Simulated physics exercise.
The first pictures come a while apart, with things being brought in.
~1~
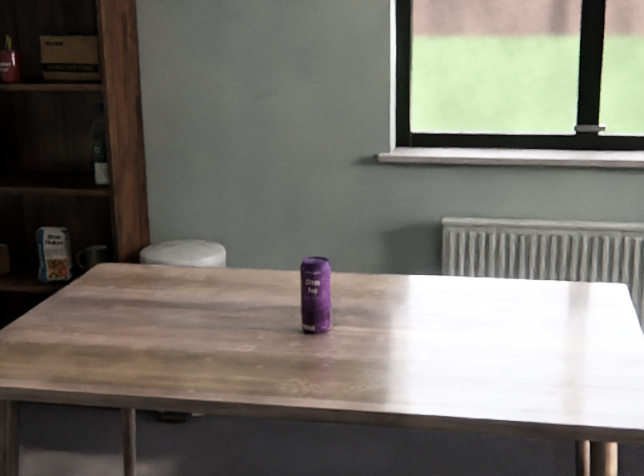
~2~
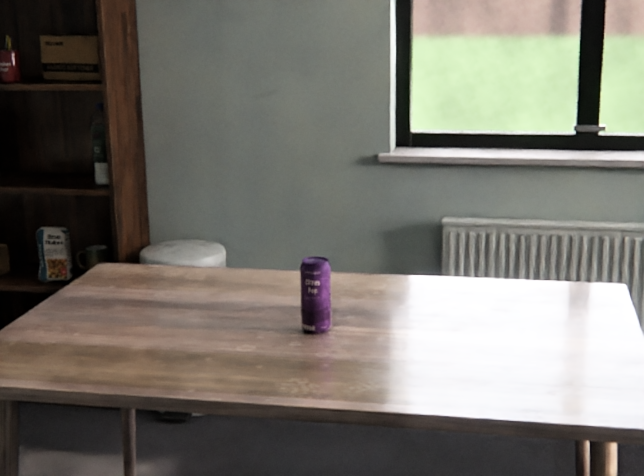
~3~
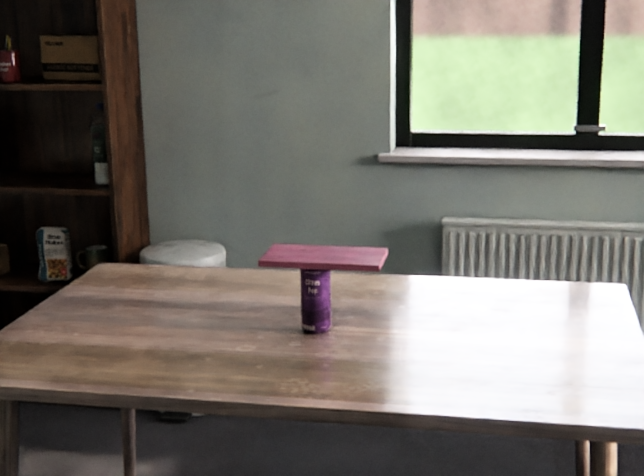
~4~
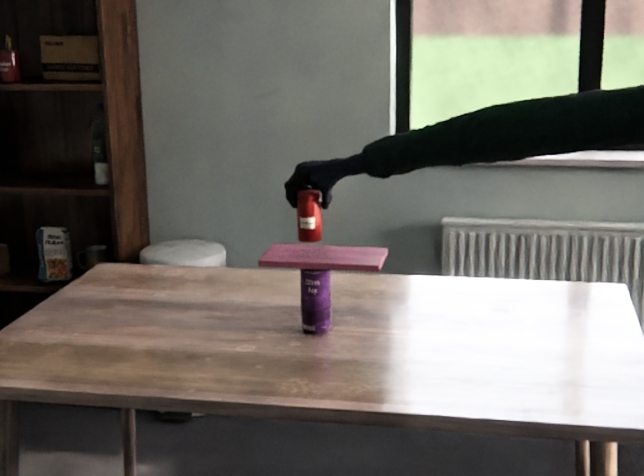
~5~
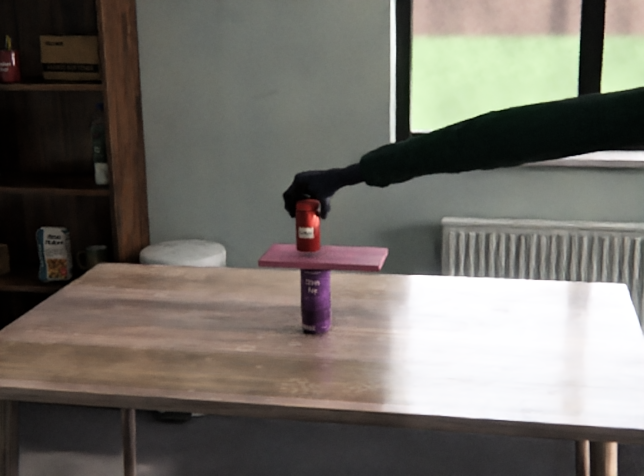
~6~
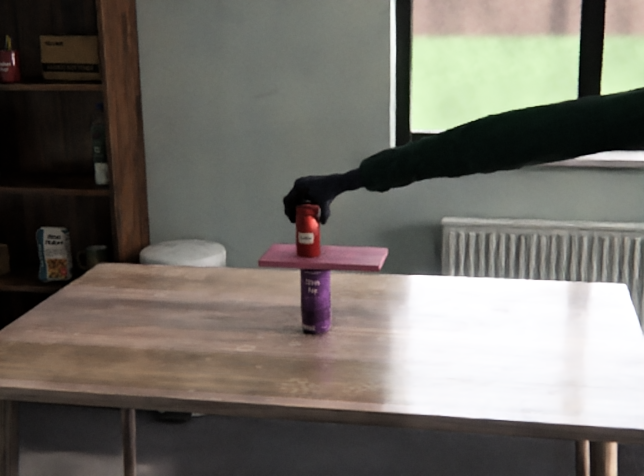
A pink board appears on top of a purple can, and then a dark-gloved hand on a dark-sleeved arm reaching in from the right lowers a red shaker a short way onto the board, left of its middle, and keeps hold of it. The can stands on a wooden table, with dark shelves at left and a window above a pale radiator at right. The unmoving camera looks slightly down across the grey-walled room.
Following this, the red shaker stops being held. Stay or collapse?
Sure enough, it lasts just fine.
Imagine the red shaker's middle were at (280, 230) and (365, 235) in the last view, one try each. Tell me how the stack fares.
The stack remains upright with the first try and topples over with the second.
Then, 0.20 s later than the last frame, all is still.
Then, 0.40 s later than the last frame, red shaker resting near (308, 231).
When it is over, all 3 as before. End places, in pixels of the last picture, red shaker near (308, 231). The stack keeps its balance.
